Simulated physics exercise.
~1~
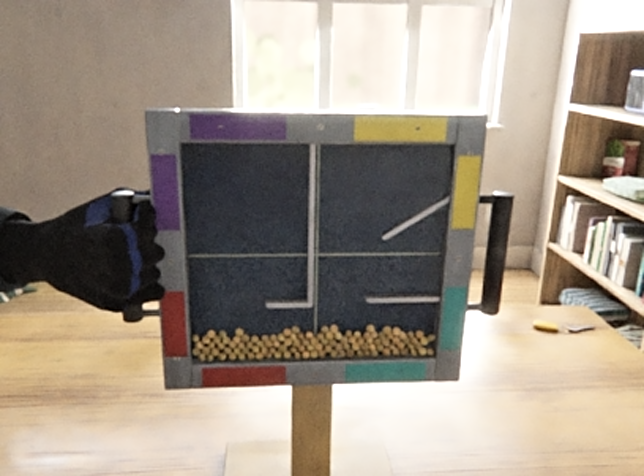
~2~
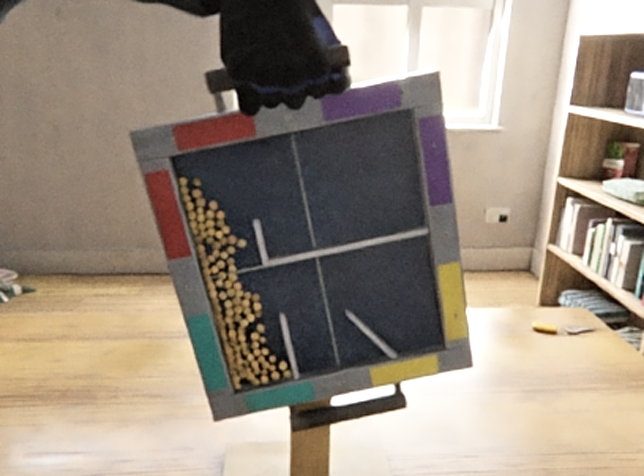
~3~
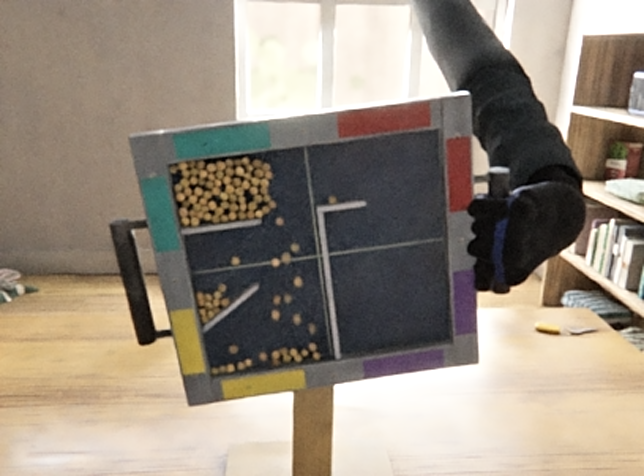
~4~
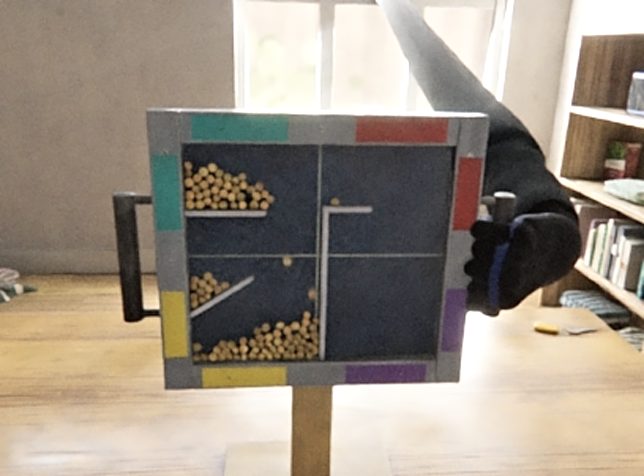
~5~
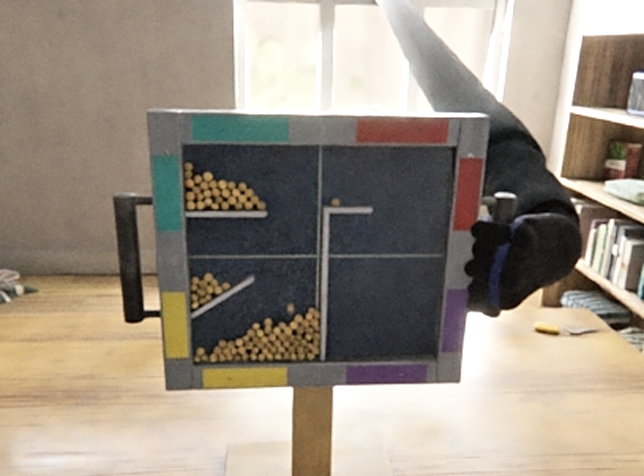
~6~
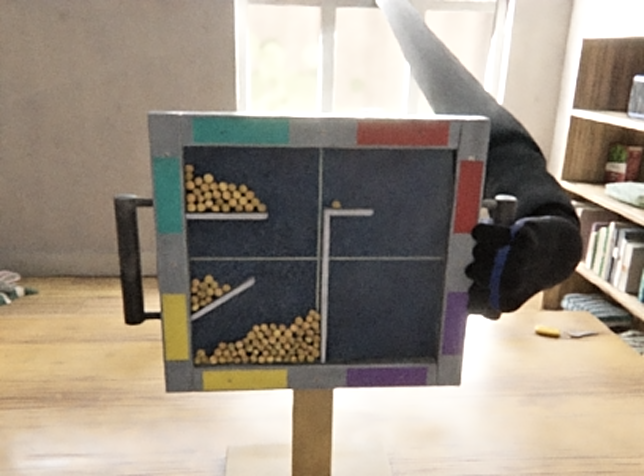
In this clip, a gloved hand turns a framed case of dried chickpeas clockwise through half a turn, spilling them past inner walls, until most rest in the yellow-marked quarter at lower left and others on the turquoise-marked quarter's shelf above.
